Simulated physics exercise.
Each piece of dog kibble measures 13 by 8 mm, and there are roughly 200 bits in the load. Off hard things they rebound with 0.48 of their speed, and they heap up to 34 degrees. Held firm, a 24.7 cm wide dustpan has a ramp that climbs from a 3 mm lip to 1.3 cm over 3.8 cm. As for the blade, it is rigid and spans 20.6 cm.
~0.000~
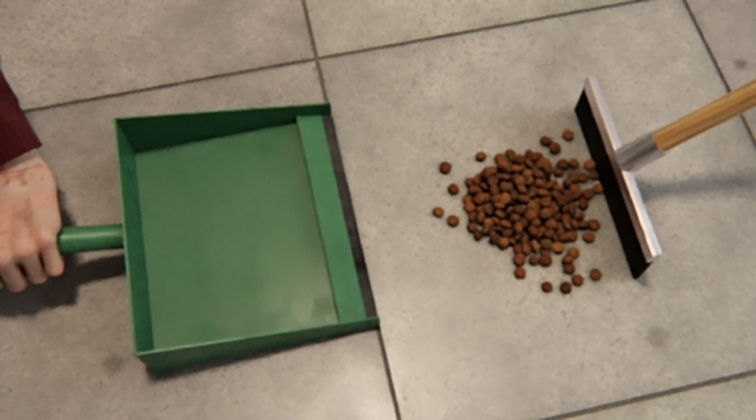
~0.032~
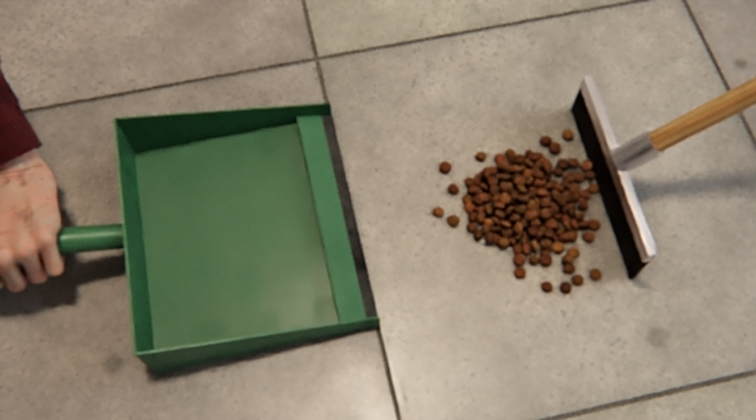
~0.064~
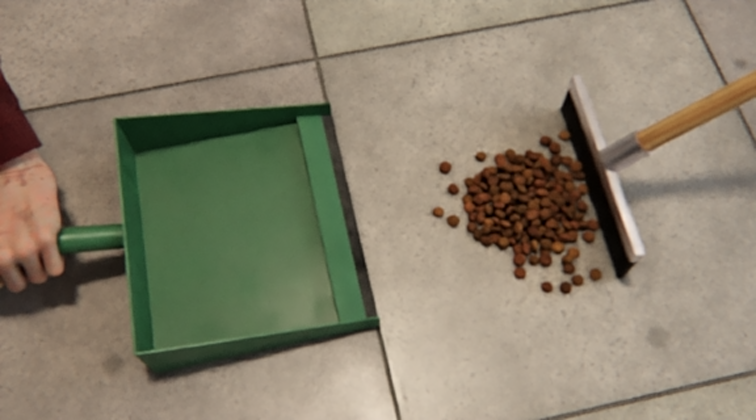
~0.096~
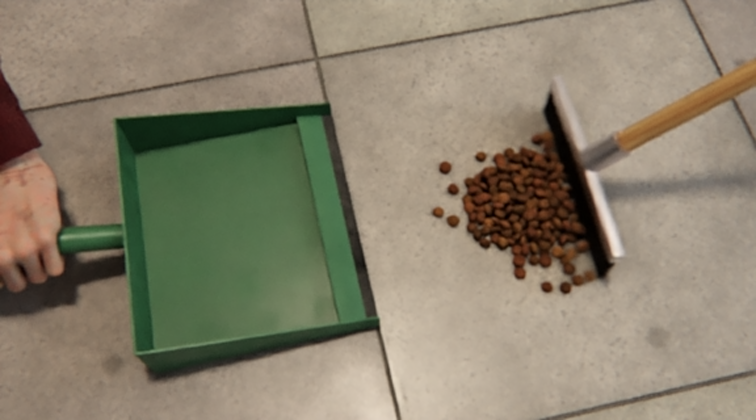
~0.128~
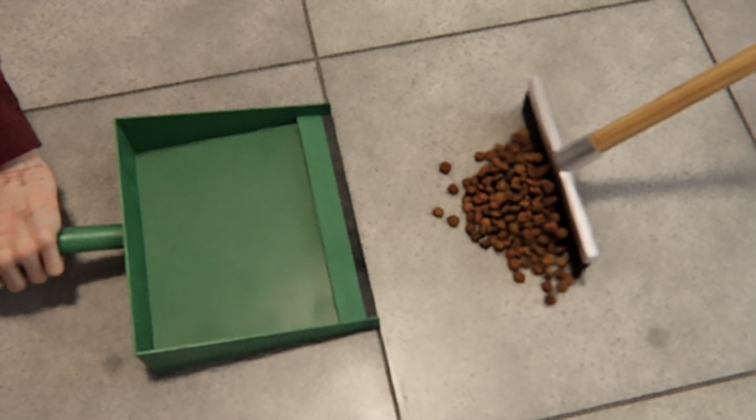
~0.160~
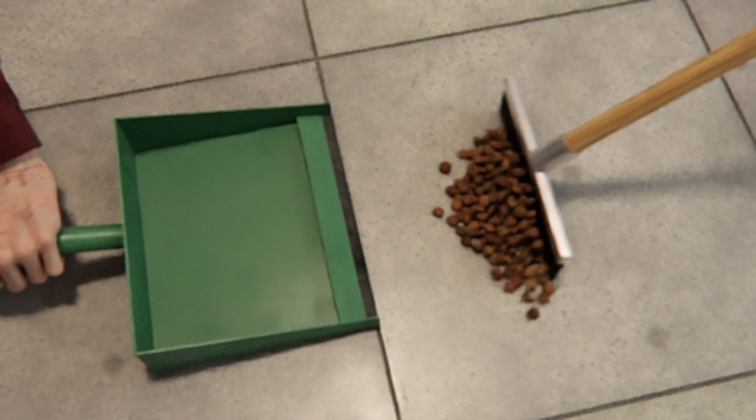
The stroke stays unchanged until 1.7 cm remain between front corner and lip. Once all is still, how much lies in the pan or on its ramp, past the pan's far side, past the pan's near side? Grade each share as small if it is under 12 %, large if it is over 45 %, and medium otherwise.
In the pan or on its ramp: Large; past the pan's far side: Small; past the pan's near side: Small.
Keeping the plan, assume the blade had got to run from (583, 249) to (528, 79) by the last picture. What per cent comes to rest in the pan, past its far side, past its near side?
Pan 50; far 5; near 5.
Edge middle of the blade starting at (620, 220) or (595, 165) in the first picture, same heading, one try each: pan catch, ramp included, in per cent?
65 and 50 per cent, roughly.
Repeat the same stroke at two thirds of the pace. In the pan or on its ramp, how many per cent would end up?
Then roughly 50 per cent.
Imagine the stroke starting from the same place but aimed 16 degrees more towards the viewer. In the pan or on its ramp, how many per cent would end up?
That gives near 55 in a hundred.
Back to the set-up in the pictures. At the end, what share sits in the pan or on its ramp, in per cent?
Some 60 per cent.
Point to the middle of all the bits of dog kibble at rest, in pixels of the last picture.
About (343, 215).
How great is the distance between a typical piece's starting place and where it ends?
That distance is close to 22 cm.
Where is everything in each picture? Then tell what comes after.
The first picture shows blade from (652, 256) to (589, 85), moved 0.0 cm, 0 of the pieces shifted so far; middle of the pieces at (530, 204); pan at (231, 238).
The second picture shows blade from (648, 256) to (586, 85), moved 0.4 cm, 0 of the pieces shifted so far; middle of the pieces at (530, 204).
The third picture shows blade from (635, 256) to (575, 85), moved 1.6 cm, 18 of the pieces shifted so far; middle of the pieces at (530, 204).
The fourth picture shows blade from (615, 257) to (556, 85), moved 3.6 cm, 57 of the pieces shifted so far; middle of the pieces at (520, 206).
The fifth picture shows blade from (589, 257) to (533, 85), moved 6.0 cm, 160 of the pieces shifted so far; middle of the pieces at (515, 207).
The sixth picture shows blade from (563, 258) to (509, 86), moved 8.5 cm, 193 of the pieces shifted so far; middle of the pieces at (500, 208); pan at (231, 238). Its pace works out near 0.77 m/s, heading 11 degrees away from the viewer's side.
Then, at 0.28 s, middle of the blade 9 cm from the lip; 0 % over the lip, far side 0 %, near side 5 %.
After 0.36 s, middle of the blade 4 cm from the lip; 15 % over the lip, far side 0 %, near side 5 %.
Then, at 0.58 s, middle of the blade 2 cm from the lip; 60 % over the lip, far side 0 %, near side 5 %.
By 1.2 s all is still; pan 60 %, far side 0 %, near side 5 %, in front of the lip or behind the blade 35 %.
